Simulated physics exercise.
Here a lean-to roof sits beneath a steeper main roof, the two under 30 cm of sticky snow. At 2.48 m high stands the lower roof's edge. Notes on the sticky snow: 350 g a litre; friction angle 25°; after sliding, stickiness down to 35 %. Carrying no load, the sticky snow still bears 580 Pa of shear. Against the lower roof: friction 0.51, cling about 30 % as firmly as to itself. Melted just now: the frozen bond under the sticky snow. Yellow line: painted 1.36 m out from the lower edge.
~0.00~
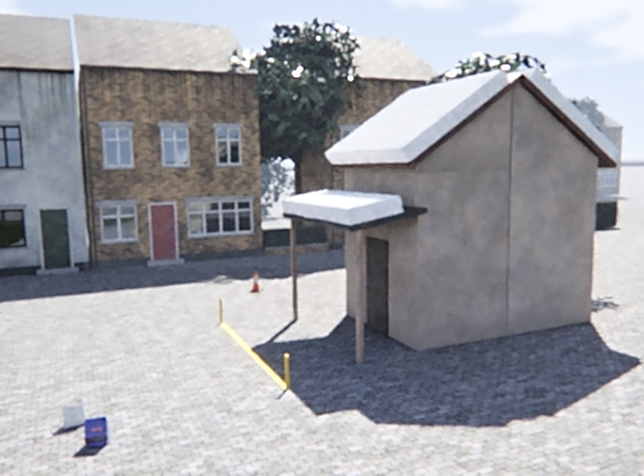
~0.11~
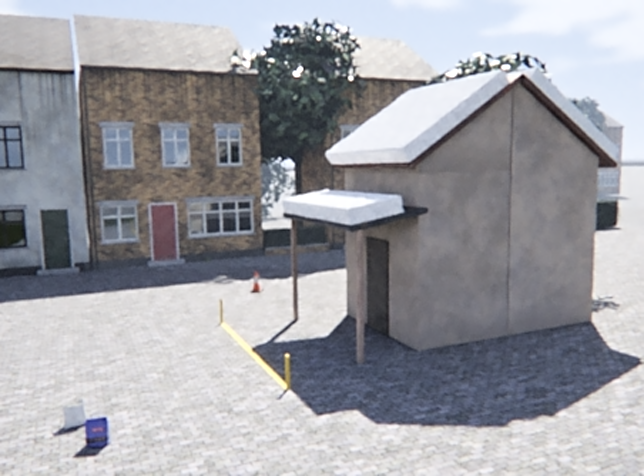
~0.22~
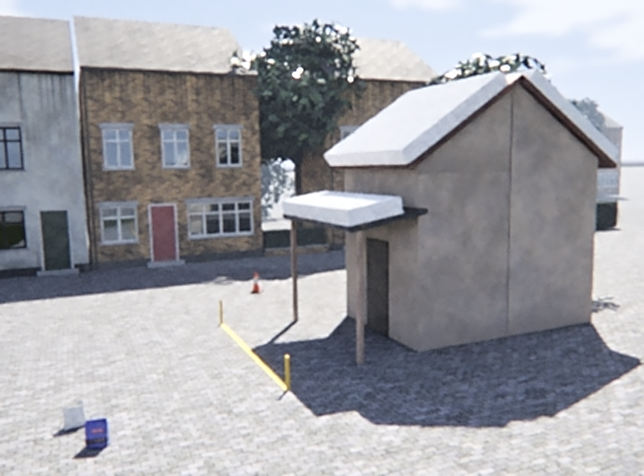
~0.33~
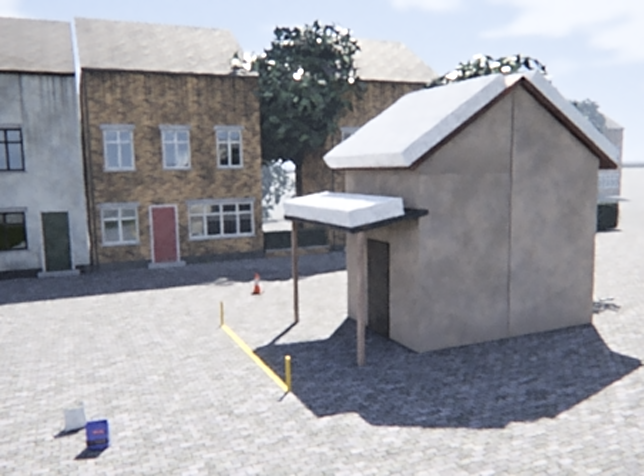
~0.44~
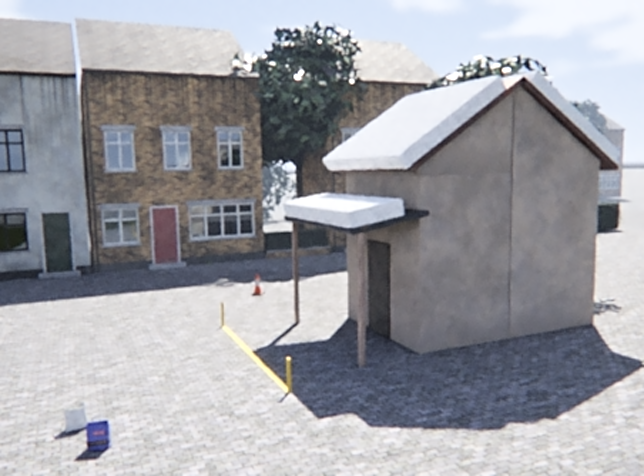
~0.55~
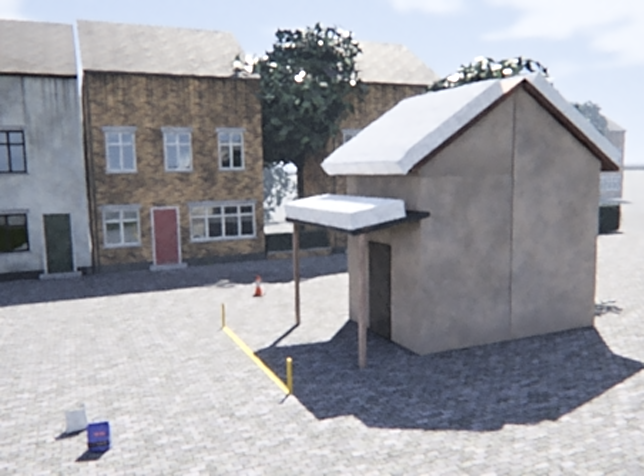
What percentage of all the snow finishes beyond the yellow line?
About 20 %.
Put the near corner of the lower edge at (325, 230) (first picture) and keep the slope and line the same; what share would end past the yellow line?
Share past the line: Close to 4 %.
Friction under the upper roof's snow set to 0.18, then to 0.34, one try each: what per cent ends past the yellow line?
First some 50 %, after that some 35 %.
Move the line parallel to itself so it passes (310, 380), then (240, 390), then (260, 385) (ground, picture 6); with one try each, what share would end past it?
In turn about 35 %, 5 %, 12 %.
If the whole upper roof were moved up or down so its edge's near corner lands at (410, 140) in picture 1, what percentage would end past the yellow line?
About 40 per cent.
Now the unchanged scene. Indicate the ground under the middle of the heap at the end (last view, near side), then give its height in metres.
It sits close to (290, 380), some 0.3 m high.
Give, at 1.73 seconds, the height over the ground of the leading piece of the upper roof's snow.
Height: Approx. 2.8 m.
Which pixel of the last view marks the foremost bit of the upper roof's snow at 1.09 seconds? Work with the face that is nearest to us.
Look roughly at (377, 202).
By 1.09 s, none is below the lower edge and 0 % is past the line.
By 1.73 s, none is below the lower edge and 0 % is past the line.
By 2.36 s, 21 % is below the lower edge and 0 % is past the line.
By 3.00 s, 53 % is below the lower edge and 14 % is past the line.
By 4.00 s, at the end, 55 % is below the lower edge and 20 % is past the line.
